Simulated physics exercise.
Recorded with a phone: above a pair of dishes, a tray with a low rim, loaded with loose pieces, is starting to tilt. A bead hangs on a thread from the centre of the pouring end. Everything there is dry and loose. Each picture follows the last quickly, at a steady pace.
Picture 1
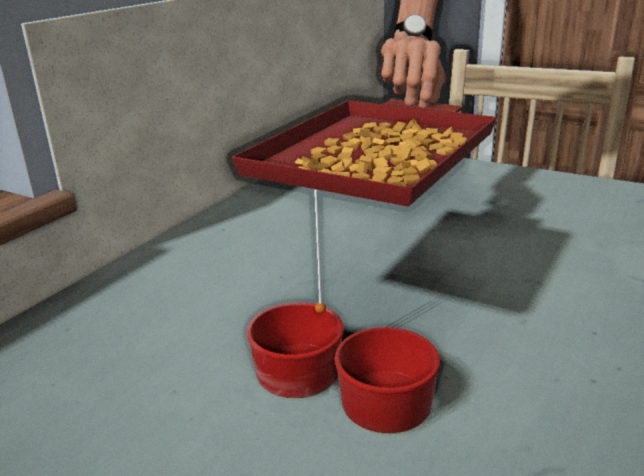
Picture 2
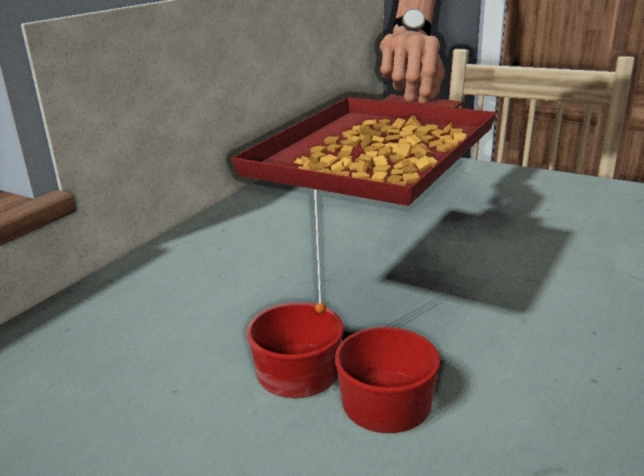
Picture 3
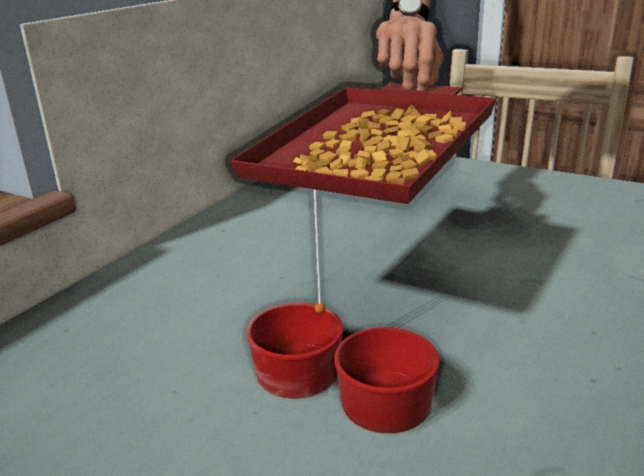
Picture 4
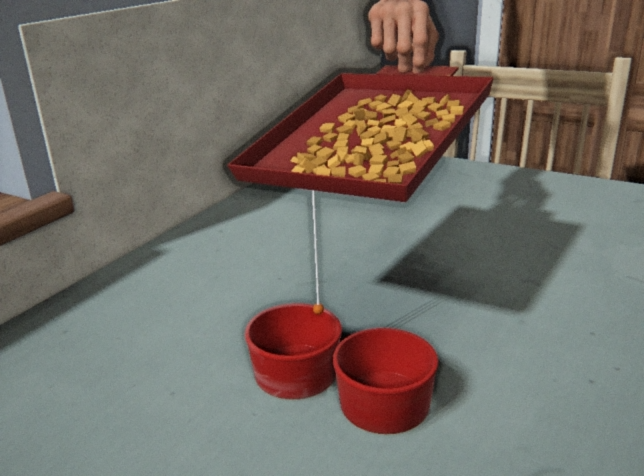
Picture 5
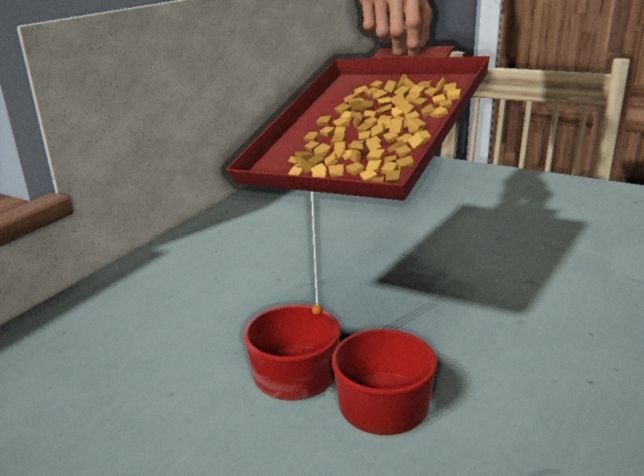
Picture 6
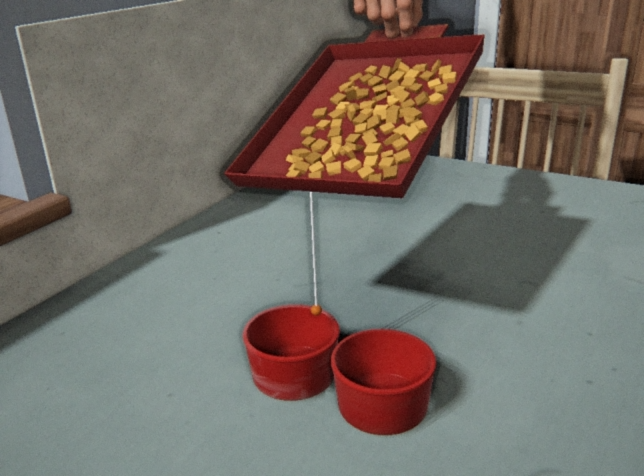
A hand raises the far end of a red tray of yellow pieces above two dishes.
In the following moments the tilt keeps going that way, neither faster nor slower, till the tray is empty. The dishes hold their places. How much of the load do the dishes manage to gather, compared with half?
They gather less than half of it.
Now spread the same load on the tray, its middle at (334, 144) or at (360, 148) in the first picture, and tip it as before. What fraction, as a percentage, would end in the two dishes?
Around 30 percent the first time and around 30 percent the second time.
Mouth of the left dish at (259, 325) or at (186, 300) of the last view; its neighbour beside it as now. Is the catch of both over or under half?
So that's a greater portion the first time round, a greater portion the second.
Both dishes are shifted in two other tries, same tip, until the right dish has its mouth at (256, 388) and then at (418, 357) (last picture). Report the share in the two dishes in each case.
0 per cent the first time, 10 per cent the second time.
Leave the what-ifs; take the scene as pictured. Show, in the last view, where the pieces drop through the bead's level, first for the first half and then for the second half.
(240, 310), then (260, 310).
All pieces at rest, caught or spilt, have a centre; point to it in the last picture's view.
Close to (248, 366) in the last view.
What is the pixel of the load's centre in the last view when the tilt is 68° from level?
I'd mark it close to (295, 151).
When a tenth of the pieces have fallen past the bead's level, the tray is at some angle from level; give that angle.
Angle: Approx. 90 degrees.
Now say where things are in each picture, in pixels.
Corners of the pouring end at (238, 156) and (409, 186), level; middle of the load at (393, 152), cereal squares; left dish at (271, 371); right dish at (365, 404); bead on its thread at (321, 308), in the first frame.
Corners of the pouring end at (237, 157) and (408, 185), level; middle of the load at (392, 150), in the second frame.
Corners of the pouring end at (236, 159) and (407, 184), tipped barely, lowest at the left corner; middle of the load at (391, 143), in the third frame.
Corners of the pouring end at (233, 163) and (404, 183), tipped a little, lowest at the left corner; middle of the load at (388, 134), in the fourth frame.
Corners of the pouring end at (231, 168) and (401, 182), tipped clearly, lowest at the left corner; middle of the load at (385, 125), in the fifth frame.
Corners of the pouring end at (230, 171) and (397, 181), tipped clearly, lowest at the left corner; middle of the load at (362, 120); left dish at (267, 373); right dish at (361, 406), in the sixth frame.
Soon after the last picture, tray tipped steeply; all on the tray.
A little later, tray tipped past a quarter turn; about a quarter on the tray; a small part in the left dish; about a third outside both; about a third in the air.
Later still, tray tipped past a quarter turn; about a third in the left dish; about two thirds outside both.
At rest, tray tipped past a quarter turn; none in the right dish; about a third in the left dish; about two thirds outside both.
